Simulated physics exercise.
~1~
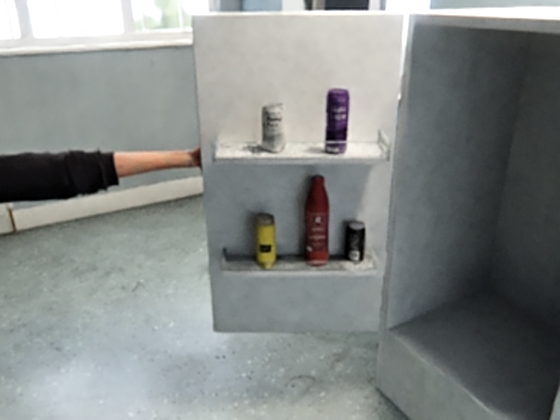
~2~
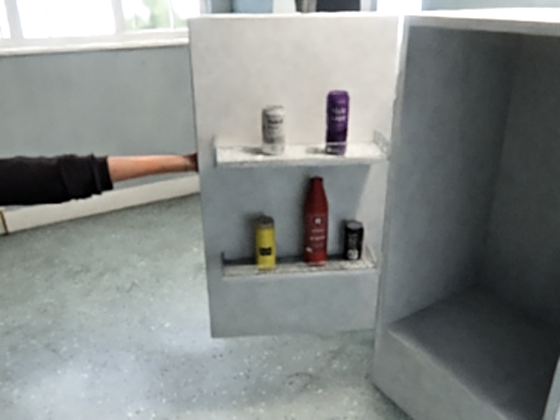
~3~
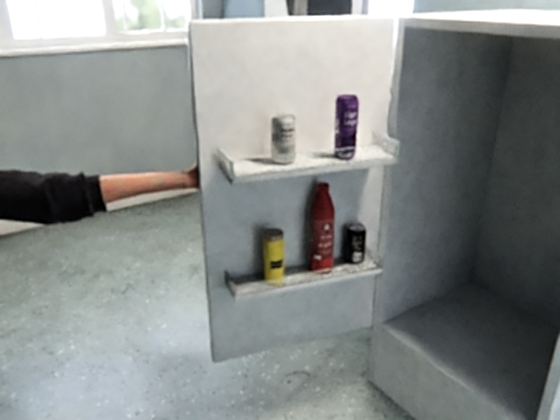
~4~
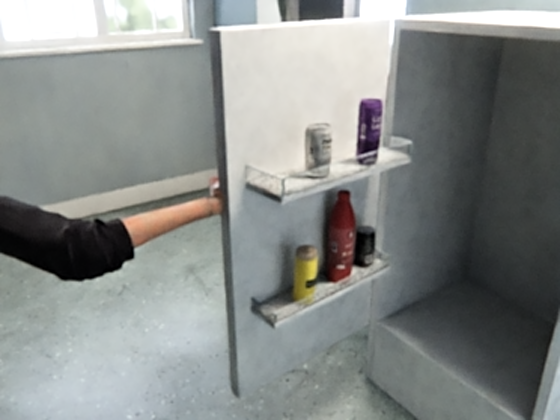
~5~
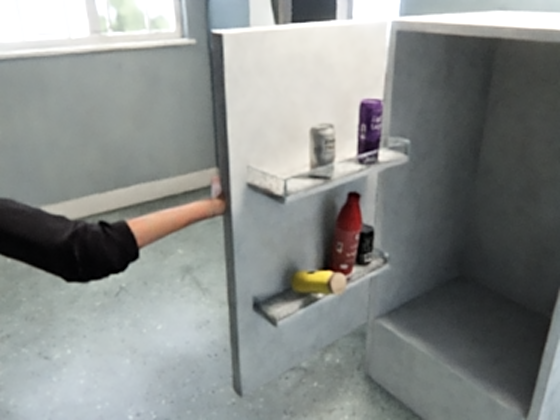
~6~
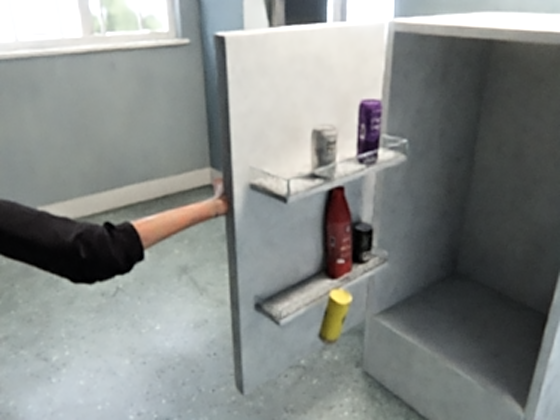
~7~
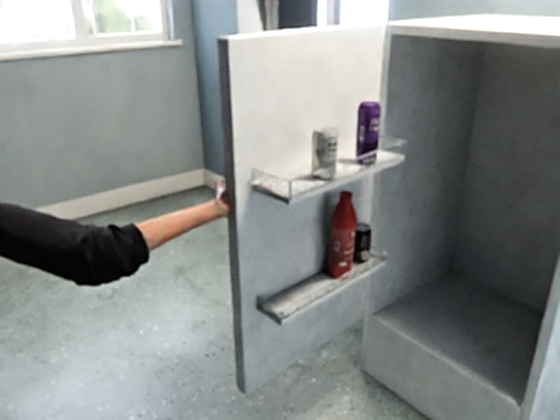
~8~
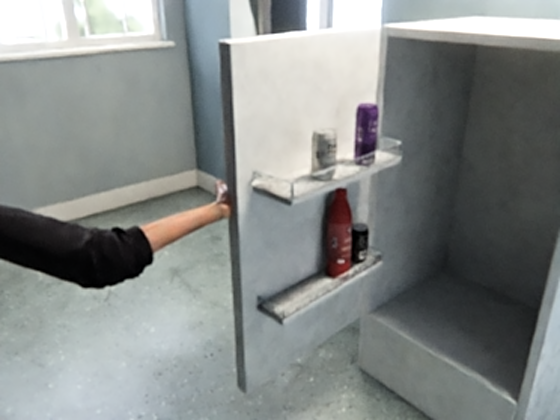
A hand swung a cooler door partway toward the open cabinet, and the yellow jar on its lower shelf tipped over, tumbled off and dropped out of sight, while the red bottle briefly leaned, then stood upright with the other three containers.
